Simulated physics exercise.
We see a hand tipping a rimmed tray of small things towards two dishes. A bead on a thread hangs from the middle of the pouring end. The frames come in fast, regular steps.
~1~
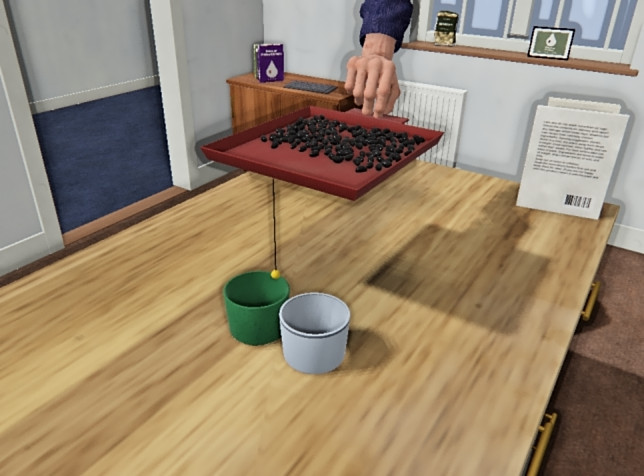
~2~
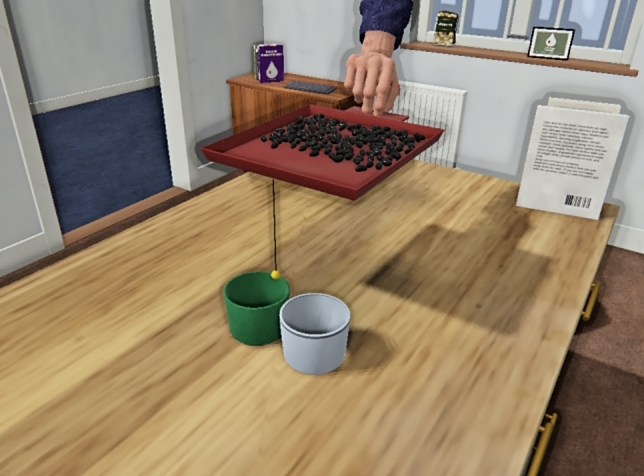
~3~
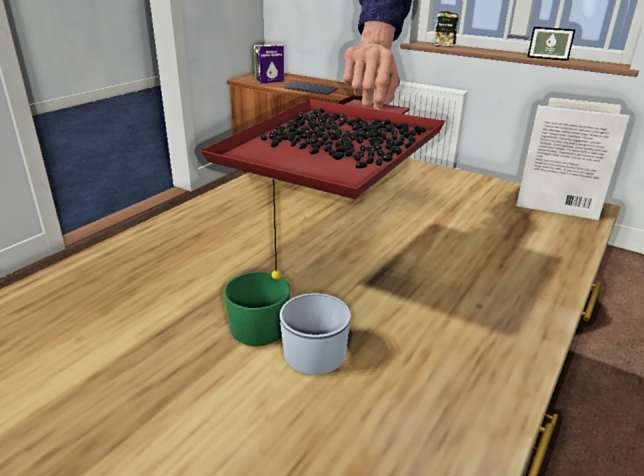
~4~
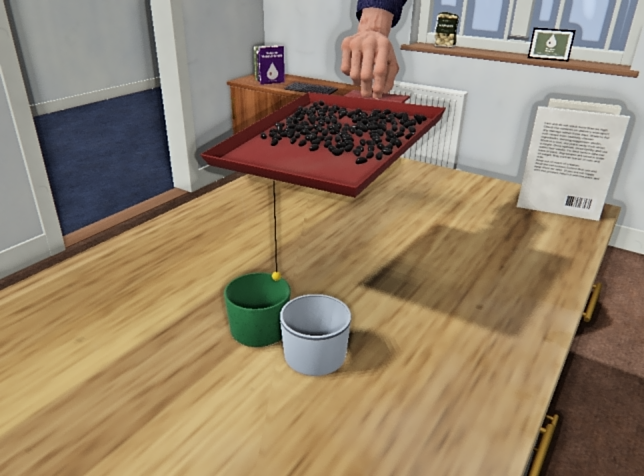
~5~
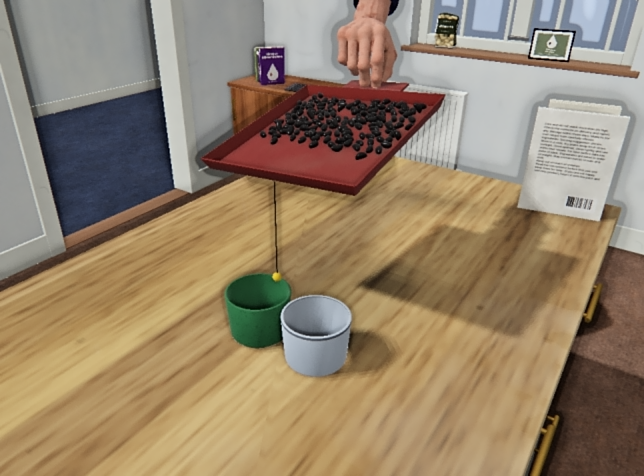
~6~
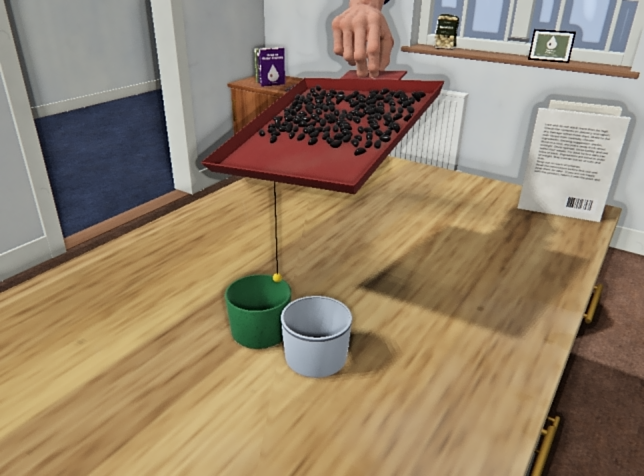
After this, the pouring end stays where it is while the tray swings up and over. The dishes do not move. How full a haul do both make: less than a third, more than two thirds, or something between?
Together they catch less than a third.
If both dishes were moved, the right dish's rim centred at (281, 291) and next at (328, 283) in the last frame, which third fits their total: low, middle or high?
At the first place the middle third, at the second under a third.
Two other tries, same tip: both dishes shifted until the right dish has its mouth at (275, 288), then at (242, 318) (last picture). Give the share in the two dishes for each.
About 60 and 30 per cent.
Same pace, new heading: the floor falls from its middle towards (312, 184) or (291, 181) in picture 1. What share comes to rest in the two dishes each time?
The first gives 60 %, the second 40 %.
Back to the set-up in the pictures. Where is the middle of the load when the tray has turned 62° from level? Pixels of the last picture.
At about (235, 170).
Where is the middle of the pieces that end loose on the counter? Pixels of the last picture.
Close to (201, 313).
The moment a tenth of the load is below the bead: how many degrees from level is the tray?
Near 70 degrees.
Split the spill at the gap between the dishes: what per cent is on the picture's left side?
It comes to 100 per cent or so.
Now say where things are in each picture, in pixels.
The first frame shows corners of the pouring end at (207, 147) and (355, 187), level; middle of the load at (347, 139), black beans; left dish at (237, 321); right dish at (295, 349); bead on its thread at (276, 274).
The second frame shows corners of the pouring end at (207, 148) and (355, 186), level; middle of the load at (347, 137).
The third frame shows corners of the pouring end at (207, 150) and (355, 185), tipped barely, lowest at the left corner; middle of the load at (347, 133).
The fourth frame shows corners of the pouring end at (207, 153) and (354, 184), tipped a little, lowest at the left corner; middle of the load at (347, 126).
The fifth frame shows corners of the pouring end at (207, 157) and (353, 182), tipped a little, lowest at the left corner; middle of the load at (346, 119).
The sixth frame shows corners of the pouring end at (207, 160) and (352, 181), tipped clearly, lowest at the left corner; middle of the load at (345, 112); left dish at (238, 325); right dish at (297, 352).
Soon after the last picture, tray tipped steeply; most on the tray; a stray few outside both; about a quarter in the air.
A little later, tray tipped past a quarter turn; a small part on the tray; a stray few in the right dish; a small part in the left dish; about two thirds outside both; about a quarter in the air.
Later still, tray tipped past a quarter turn; a stray few in the right dish; about a quarter in the left dish; most outside both.
At rest, tray tipped past a quarter turn; a stray few in the right dish; about a quarter in the left dish; most outside both.
